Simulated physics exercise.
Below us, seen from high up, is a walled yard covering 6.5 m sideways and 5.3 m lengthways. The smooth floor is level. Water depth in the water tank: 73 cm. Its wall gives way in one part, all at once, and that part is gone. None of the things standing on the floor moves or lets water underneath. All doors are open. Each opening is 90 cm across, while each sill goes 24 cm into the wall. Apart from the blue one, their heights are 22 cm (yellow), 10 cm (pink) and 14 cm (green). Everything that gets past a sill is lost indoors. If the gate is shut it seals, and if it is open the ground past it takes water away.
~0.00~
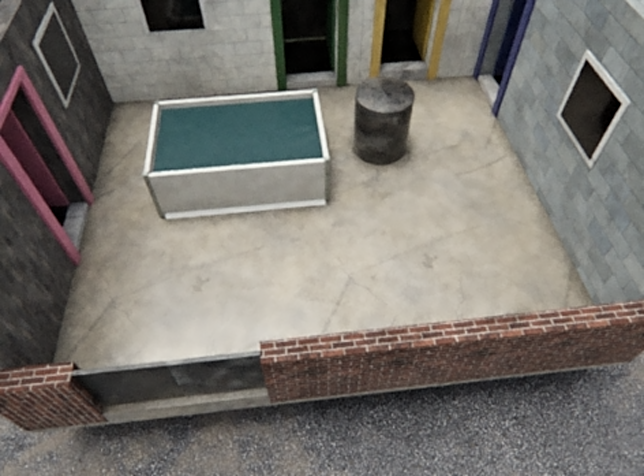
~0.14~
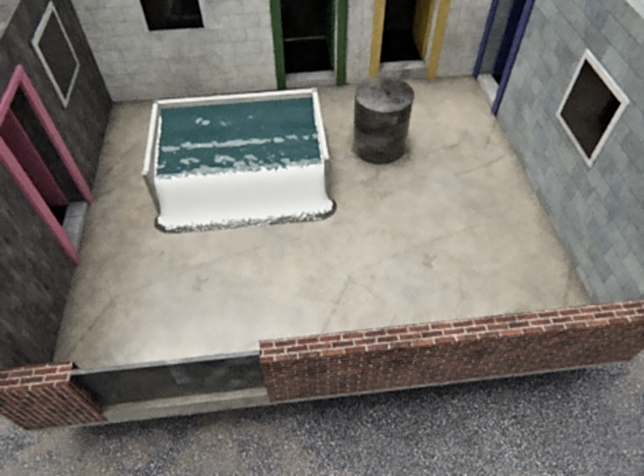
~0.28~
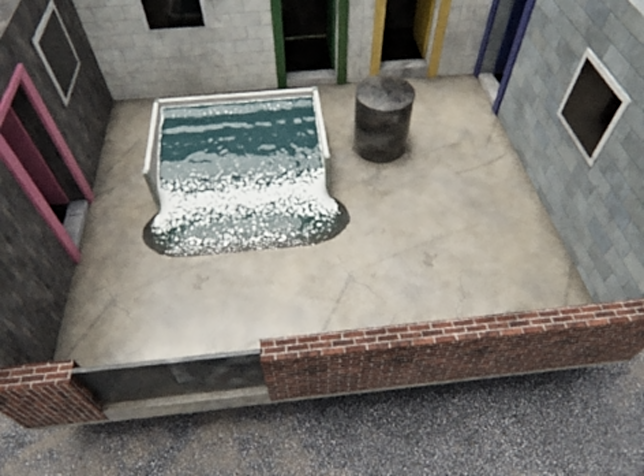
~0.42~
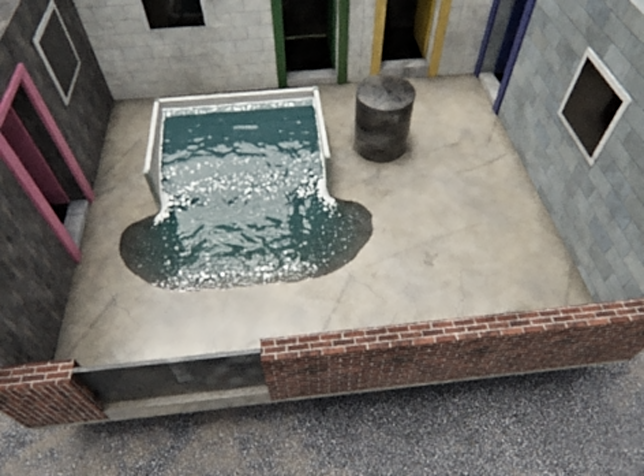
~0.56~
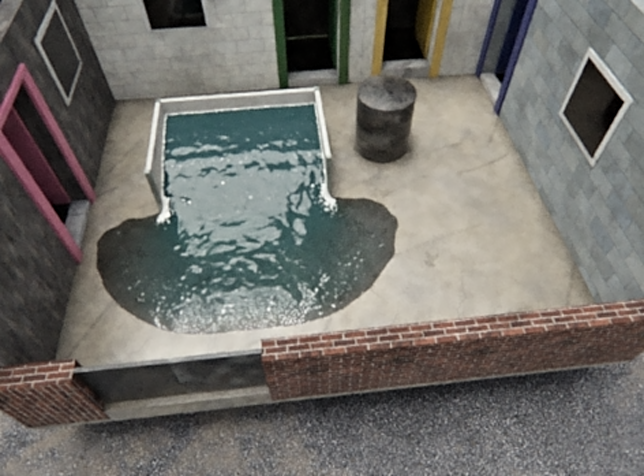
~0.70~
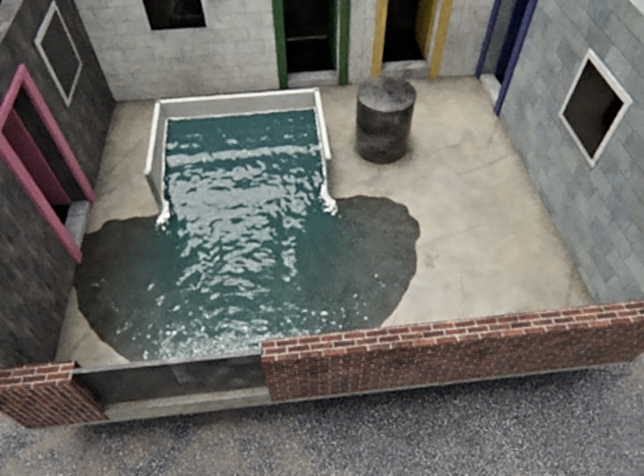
Water stands still in a white-rimmed rectangular tank in a walled yard, until the tank's near side vanishes and a foaming sheet drops onto the bare floor. It surges toward the low brick wall, fanning out left and right into a wide, dark, rippling pool that reaches the yard's near edge.
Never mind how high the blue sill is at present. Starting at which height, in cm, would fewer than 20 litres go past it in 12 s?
Starting at roughly 11 cm.
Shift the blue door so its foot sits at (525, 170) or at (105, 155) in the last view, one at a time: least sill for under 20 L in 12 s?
You'd want about 6.5 cm there first, then about 6.0 cm.
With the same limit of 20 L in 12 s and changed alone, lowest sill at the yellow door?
Roughly 10.0 cm at the yellow door.
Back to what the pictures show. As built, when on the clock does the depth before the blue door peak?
The level tops out near 8.5 seconds.
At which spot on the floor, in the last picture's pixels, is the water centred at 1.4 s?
Around (248, 250).
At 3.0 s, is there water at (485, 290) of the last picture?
At that moment it's submerged.
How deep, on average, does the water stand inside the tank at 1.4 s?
The average depth is some 26 cm.
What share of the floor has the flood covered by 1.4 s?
Approximately 35 % of it.
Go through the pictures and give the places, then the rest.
In the first frame, still water, 73 cm deep, in the water tank at (238, 134); the blue door at (501, 42) is dry.
In the second frame, the front is at (167, 228), 0.3 m from the gap at (242, 192); 0.6 m2 of floor is wet, 73 cm left at the back.
In the third frame, the front is at (196, 251), 0.8 m from the gap at (243, 194); 1.8 m2 of floor is wet, 68 cm left at the back.
In the fourth frame, the gap is at (244, 195), the front 1.3 m out at (190, 285); the back of the water tank holds 61 cm.
In the fifth frame, water pours out at (245, 196) and has run 1.9 m, to (194, 327); about 9 cm deep outside, 60 cm at the back.
In the sixth frame, water pours out at (245, 197) and has run 2.5 m, to a hidden place; about 7 cm deep outside, 54 cm at the back; 3.4 m in a straight line remain to the blue door at (503, 41).
After 1.4 s water covers 35 % of the floor, deepest (45 cm) near (244, 360); it has not reached the blue door.
After 3.0 s water covers 50 % of the floor, deepest (31 cm) near (612, 335); it has not reached the blue door.
After 12.0 s water covers 100 % of the floor, deepest (13 cm) near (168, 99); 8 cm at the blue door, 28 litres in over its 10 cm sill.
At the blue door as built, the water arrived by 3.9 s and peaked near 15 cm at 8.4 s.
Run again over the same 12 s with other heights there, 34 litres in over 9.5 cm, 6 litres over 13 cm. The limit of 20 litres is kept from about 11 cm up.
